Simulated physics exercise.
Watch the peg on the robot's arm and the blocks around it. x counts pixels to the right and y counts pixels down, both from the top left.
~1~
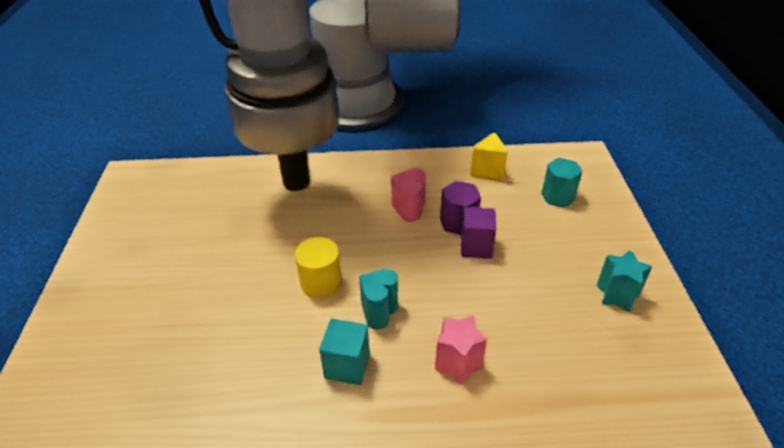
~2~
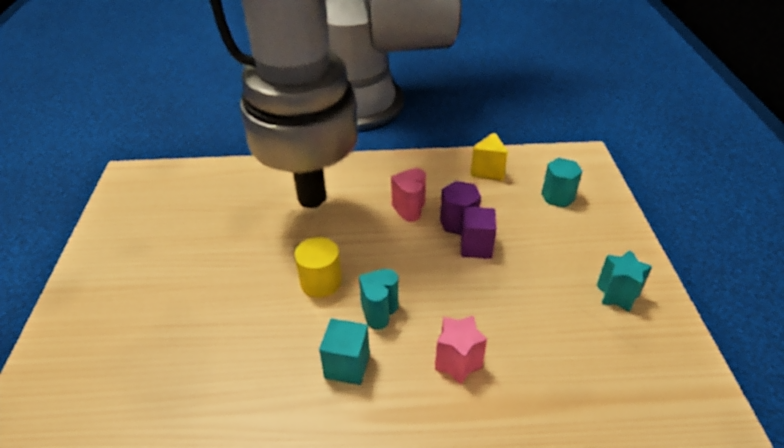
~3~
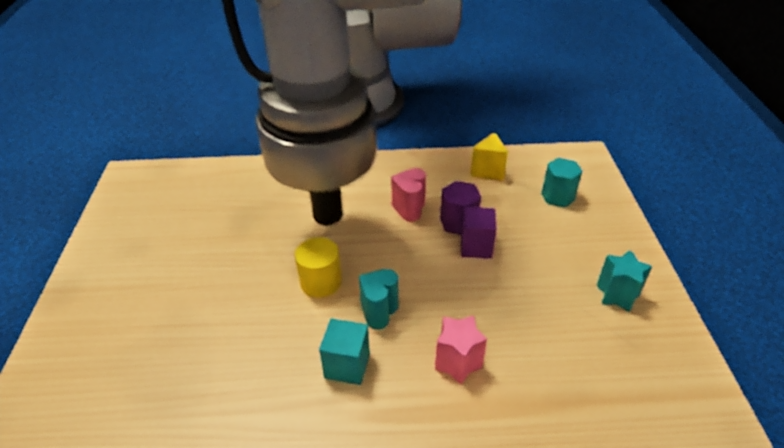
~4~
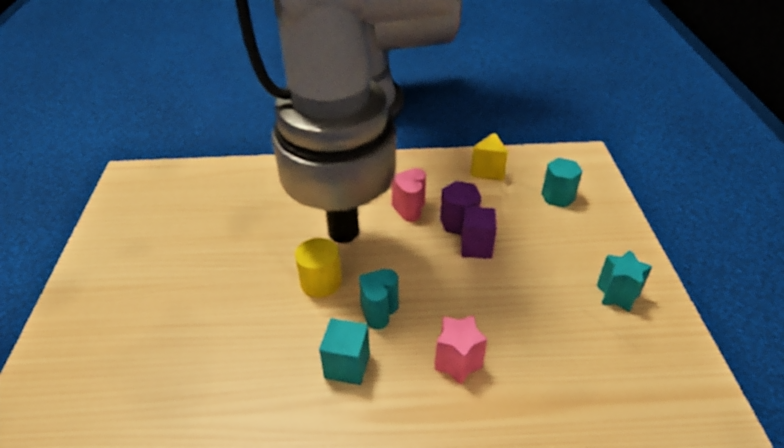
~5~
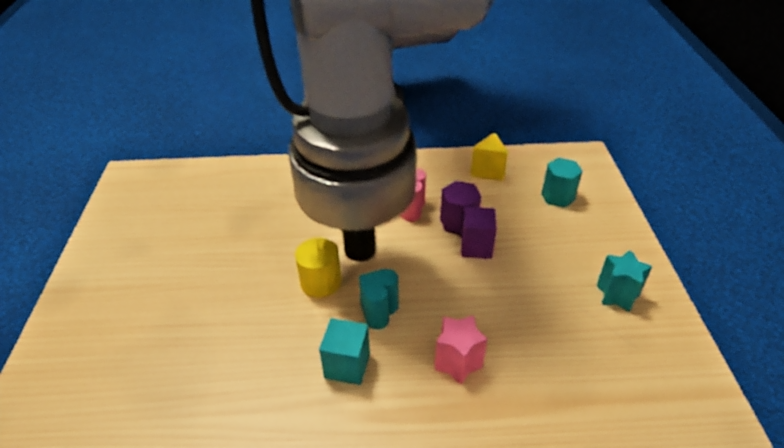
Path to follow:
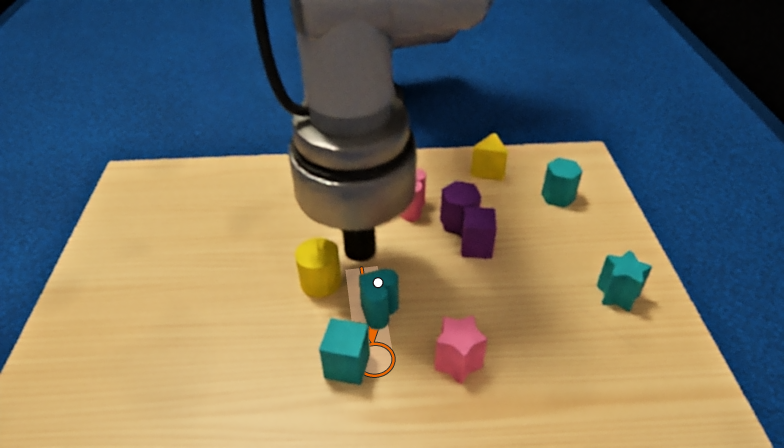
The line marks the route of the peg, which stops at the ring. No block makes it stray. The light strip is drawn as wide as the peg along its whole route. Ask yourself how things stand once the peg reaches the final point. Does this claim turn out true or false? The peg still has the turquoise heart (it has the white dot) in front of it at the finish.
False
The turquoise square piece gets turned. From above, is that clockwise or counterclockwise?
Prediction: Clockwise.
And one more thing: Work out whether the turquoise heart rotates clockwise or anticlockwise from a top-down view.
It twists against the clock when seen from above.
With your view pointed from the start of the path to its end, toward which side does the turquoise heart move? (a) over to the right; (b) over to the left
Option b.
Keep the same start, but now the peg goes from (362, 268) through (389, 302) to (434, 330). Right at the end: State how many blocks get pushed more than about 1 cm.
The count will be 1.
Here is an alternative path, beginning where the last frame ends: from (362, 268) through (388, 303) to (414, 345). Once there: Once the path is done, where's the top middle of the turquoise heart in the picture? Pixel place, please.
Pixel (399, 346).
The drawn path runs from (362, 268) to (375, 359); the dot is on the turquoise heart.
What follows on the original path. One third of the way, peg at (365, 279); turquoise heart at (382, 289).
Two thirds of the way, peg at (369, 310); turquoise heart at (397, 316), turned 45° anticlockwise.
At the end, peg at (374, 343); yellow round block not moved; turquoise square piece at (339, 350), turned 40° clockwise; turquoise heart at (411, 335), turned 70° anticlockwise.
